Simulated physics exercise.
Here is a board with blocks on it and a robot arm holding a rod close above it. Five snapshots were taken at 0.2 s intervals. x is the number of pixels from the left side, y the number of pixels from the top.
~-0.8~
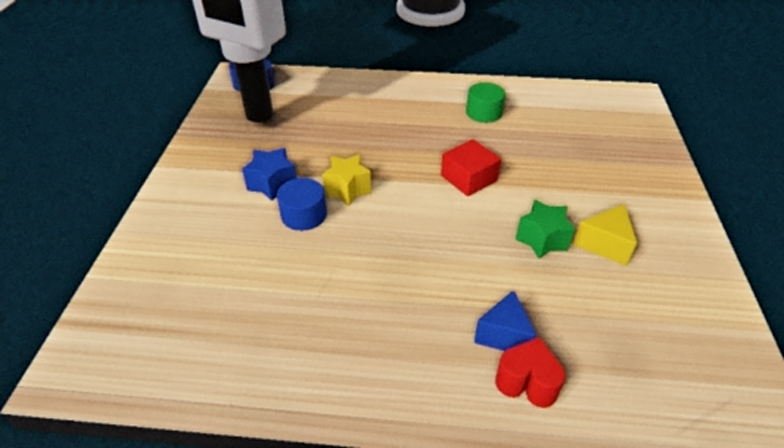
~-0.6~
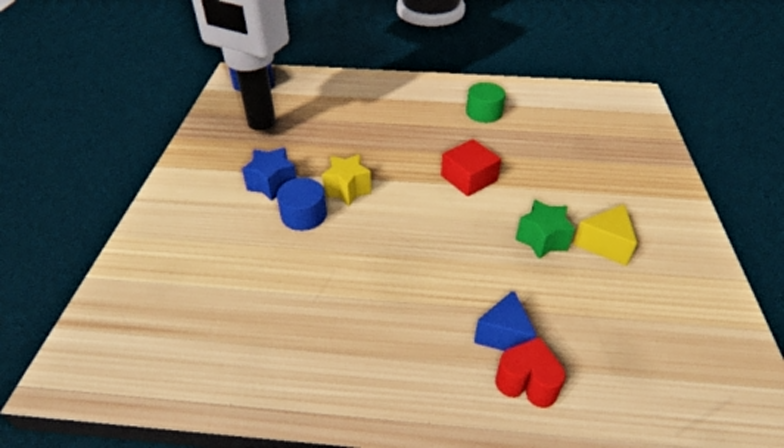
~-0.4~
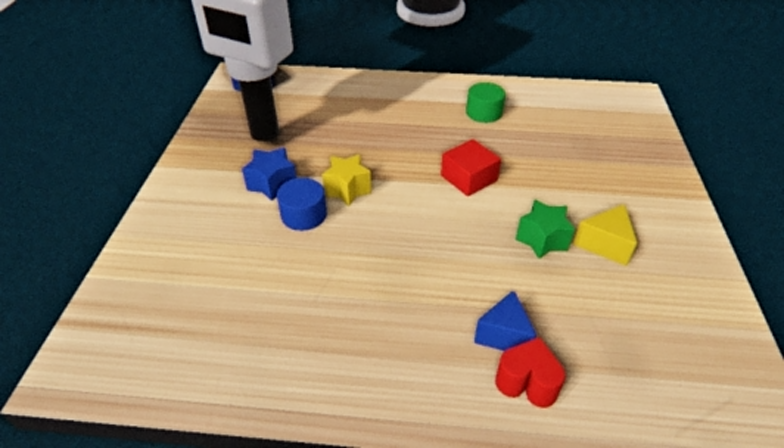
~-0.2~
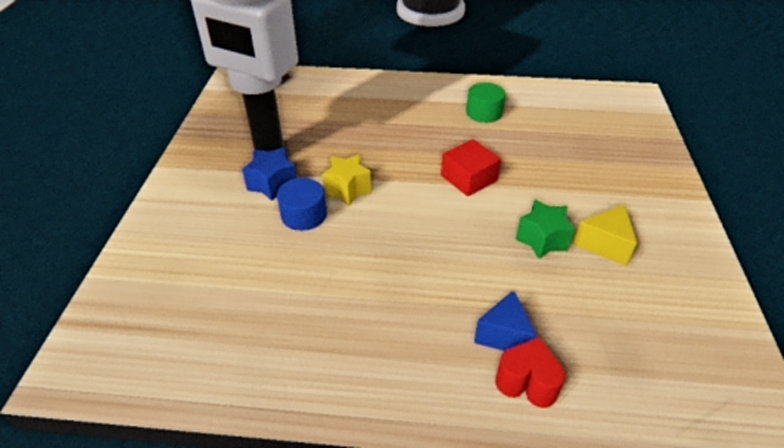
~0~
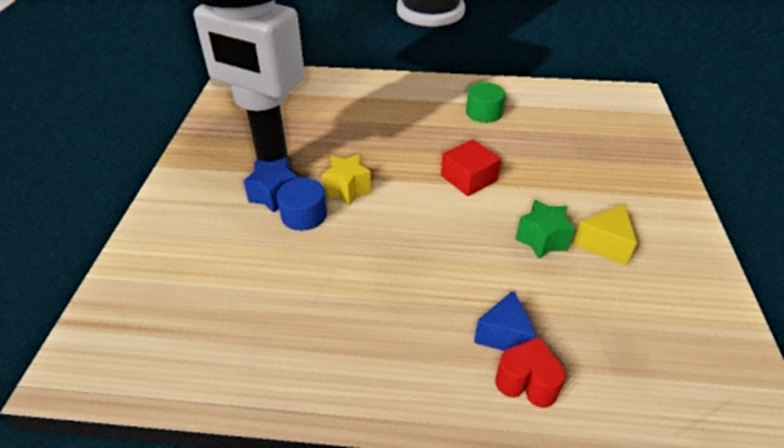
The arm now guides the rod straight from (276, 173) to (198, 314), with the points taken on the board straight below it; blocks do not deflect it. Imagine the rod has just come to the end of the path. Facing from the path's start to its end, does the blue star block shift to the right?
Short answer: No.
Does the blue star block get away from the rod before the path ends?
Yes, that is how it ends up.
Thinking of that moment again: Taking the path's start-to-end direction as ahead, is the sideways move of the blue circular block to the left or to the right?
It moves over to the left.
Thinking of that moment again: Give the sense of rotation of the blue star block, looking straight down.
The answer is counter-clockwise.
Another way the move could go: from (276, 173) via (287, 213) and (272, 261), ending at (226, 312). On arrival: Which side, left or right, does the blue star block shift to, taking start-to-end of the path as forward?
To the path's left.
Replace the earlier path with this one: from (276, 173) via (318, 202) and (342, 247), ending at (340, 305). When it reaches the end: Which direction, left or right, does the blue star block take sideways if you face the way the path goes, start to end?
Measured against the direction from start to end, the blue star block shifts toward the right-hand side.
What follows on the original path. One third of the way, rod at (251, 203); blue star block at (268, 214), turned 45° anticlockwise; blue circular block at (314, 213).
Two thirds of the way, rod at (224, 249); blue star block at (270, 228), turned 75° anticlockwise; blue circular block at (316, 215).
At the end, rod at (194, 303); blue star block at (270, 228), turned 75° anticlockwise; blue circular block at (316, 215); yellow star block unmoved.
